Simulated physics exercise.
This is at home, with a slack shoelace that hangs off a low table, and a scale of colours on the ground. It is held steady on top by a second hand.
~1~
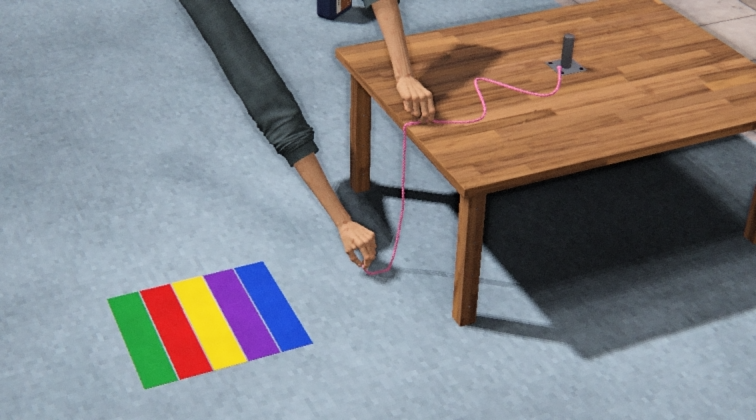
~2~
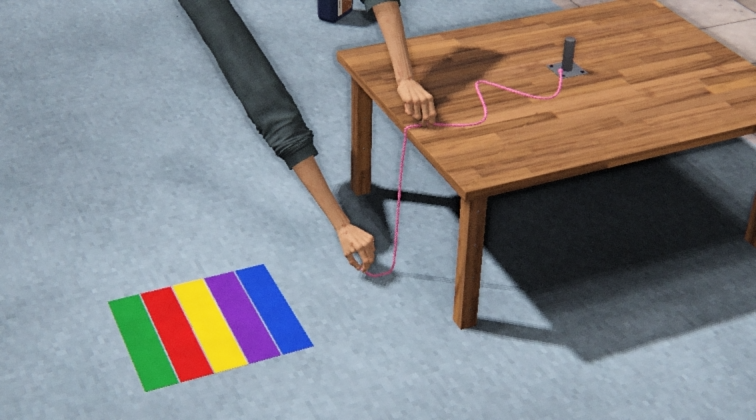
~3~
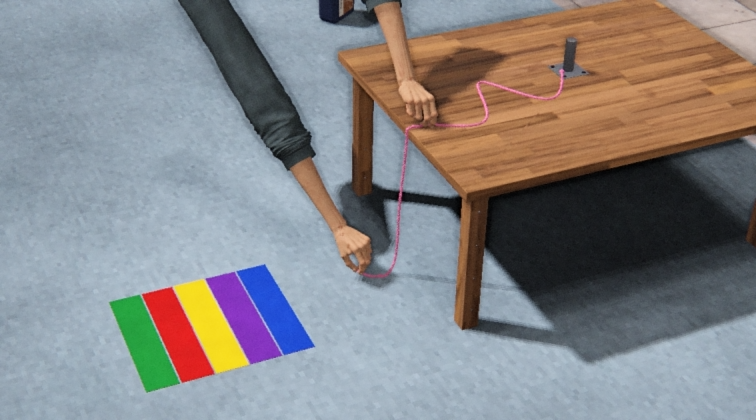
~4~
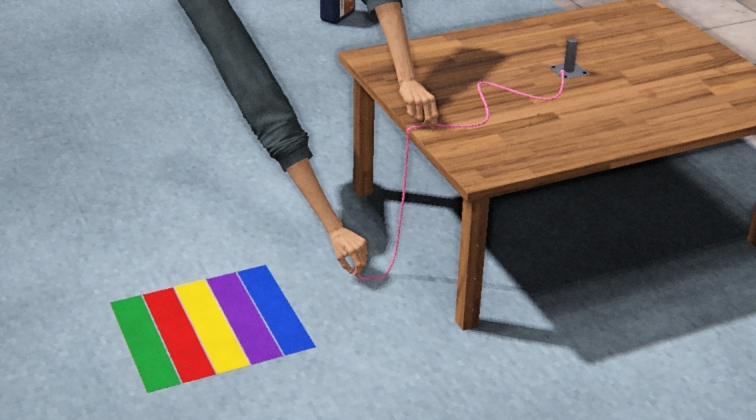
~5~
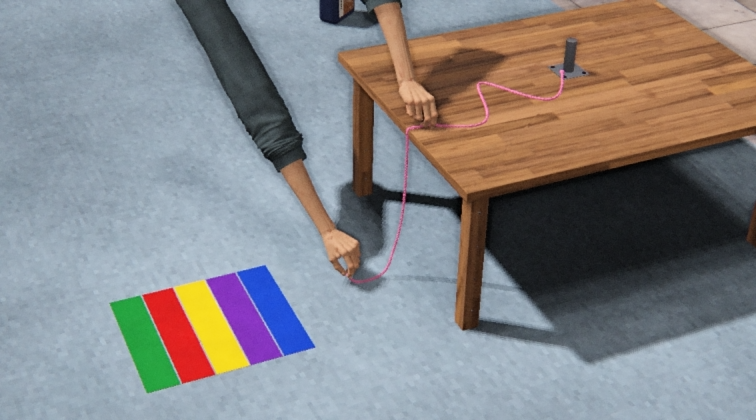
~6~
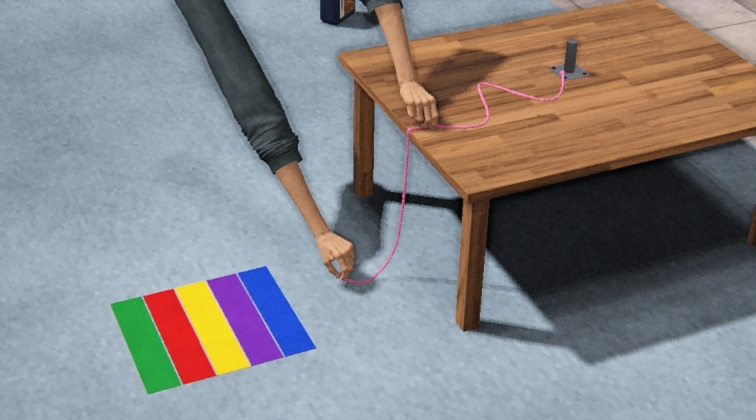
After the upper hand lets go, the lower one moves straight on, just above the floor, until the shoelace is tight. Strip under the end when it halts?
Green strip.
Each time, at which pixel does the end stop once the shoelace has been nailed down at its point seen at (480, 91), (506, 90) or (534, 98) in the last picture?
It comes to rest around (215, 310), (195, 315) and (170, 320) respectively.
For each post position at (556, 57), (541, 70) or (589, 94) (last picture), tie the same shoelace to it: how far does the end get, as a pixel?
In order, the pixels are (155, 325), (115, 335) and (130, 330).
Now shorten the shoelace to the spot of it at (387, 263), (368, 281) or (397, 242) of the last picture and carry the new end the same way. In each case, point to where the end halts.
Approximate pixels, cut by cut: (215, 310); (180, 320); (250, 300).
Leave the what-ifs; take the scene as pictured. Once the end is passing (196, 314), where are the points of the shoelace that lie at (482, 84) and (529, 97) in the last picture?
(450, 105) and (492, 91).
Soon after, end near (196, 314); over yellow.
After that, end near (162, 322); over red.
At the stop, end near (142, 327); over green. The green one.
